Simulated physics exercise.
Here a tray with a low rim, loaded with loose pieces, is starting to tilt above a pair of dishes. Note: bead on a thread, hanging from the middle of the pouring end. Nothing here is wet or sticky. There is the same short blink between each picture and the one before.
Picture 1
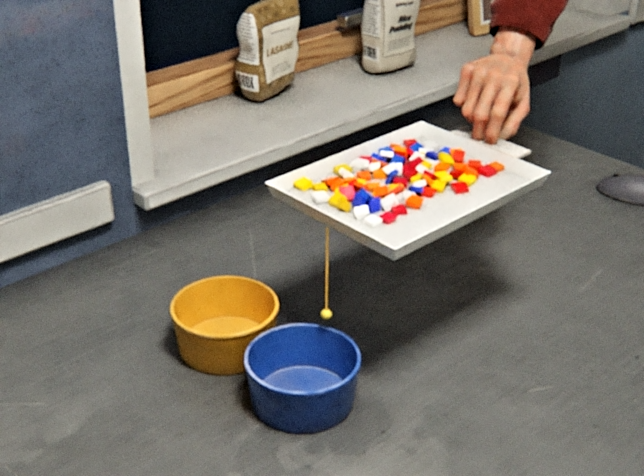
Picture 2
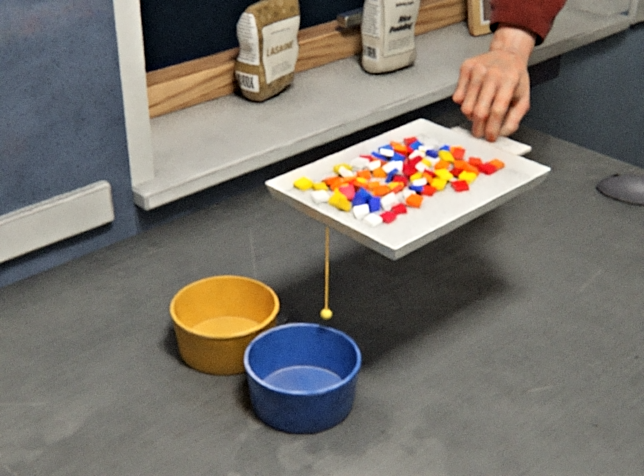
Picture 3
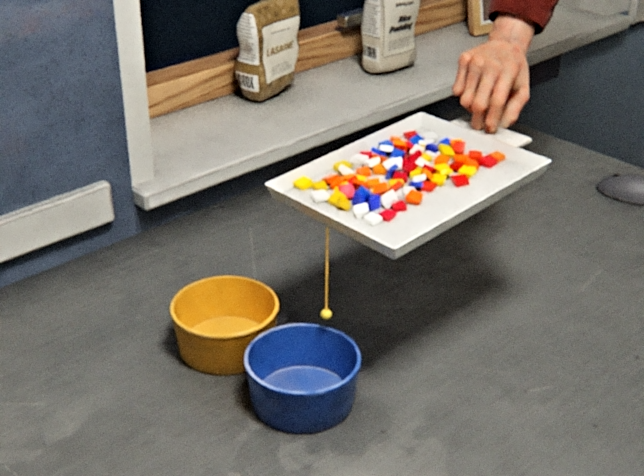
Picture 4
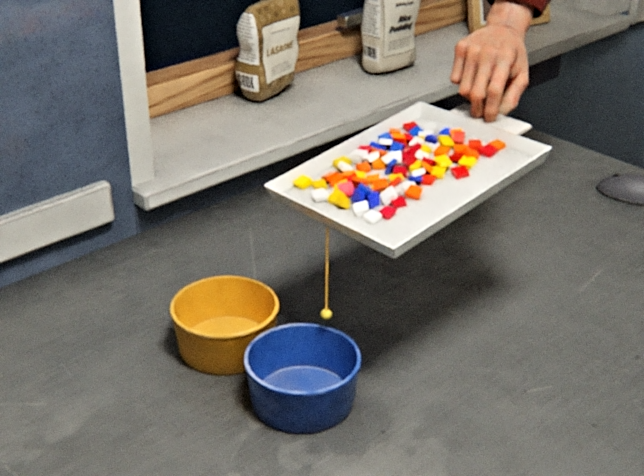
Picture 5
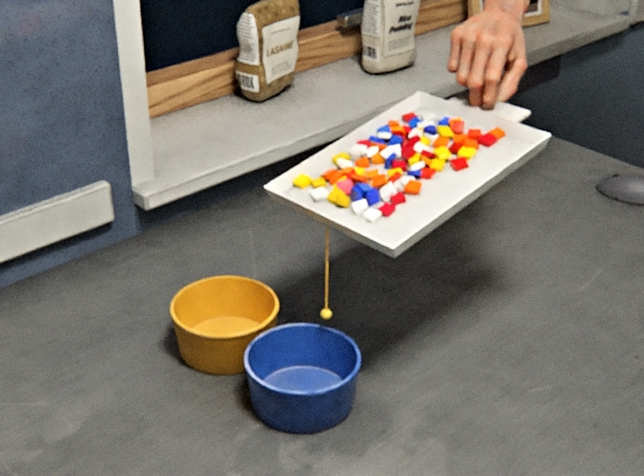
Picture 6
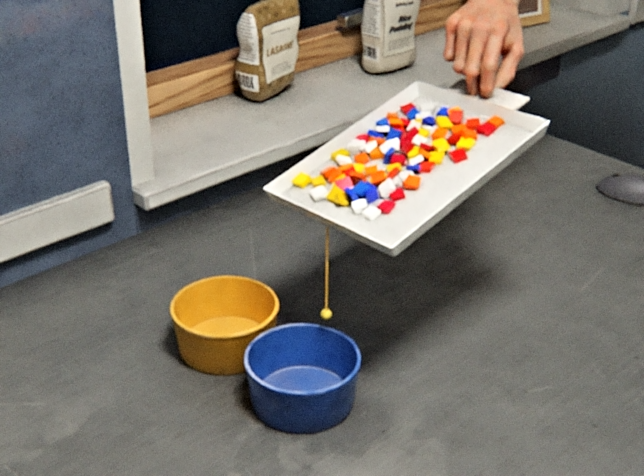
White tray of colourful tiles tilting gradually above a yellow dish and a blue dish as a hand raises its far end.
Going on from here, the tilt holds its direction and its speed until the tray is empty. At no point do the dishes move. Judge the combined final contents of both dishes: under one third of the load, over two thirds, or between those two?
Highest range.
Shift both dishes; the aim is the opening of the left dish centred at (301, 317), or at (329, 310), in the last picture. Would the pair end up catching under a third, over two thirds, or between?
In order: In the middle band, then under a third.
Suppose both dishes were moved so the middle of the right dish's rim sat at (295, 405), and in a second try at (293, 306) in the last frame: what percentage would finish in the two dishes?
In order: 20 percent and 50 percent.
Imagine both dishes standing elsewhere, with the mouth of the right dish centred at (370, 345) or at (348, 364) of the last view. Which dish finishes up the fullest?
On the first try it would be the one on the left, and on the second the one on the left.
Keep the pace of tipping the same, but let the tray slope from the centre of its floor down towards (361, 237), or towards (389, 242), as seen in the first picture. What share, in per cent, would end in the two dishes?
Well, 50 percent for one and then 30 percent for the other.
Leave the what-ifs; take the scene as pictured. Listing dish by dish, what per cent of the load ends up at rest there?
Result - left dish: 50 %; right dish: 30 %.
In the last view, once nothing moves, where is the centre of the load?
Around (253, 358).
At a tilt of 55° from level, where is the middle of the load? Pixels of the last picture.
Somewhere about pixel (323, 168).
Just after the last frame, tray tipped steeply; every one on the tray.
A moment on, tray tipped right over; roughly half on the tray; about a tenth in the right dish; roughly a third in the left dish; about a tenth outside both; about a tenth in the air.
Further on, tray tipped past a quarter turn; roughly a third in the right dish; roughly half in the left dish; roughly a quarter outside both.
When it is over, tray tipped past a quarter turn; roughly a third in the right dish; roughly half in the left dish; roughly a quarter outside both.
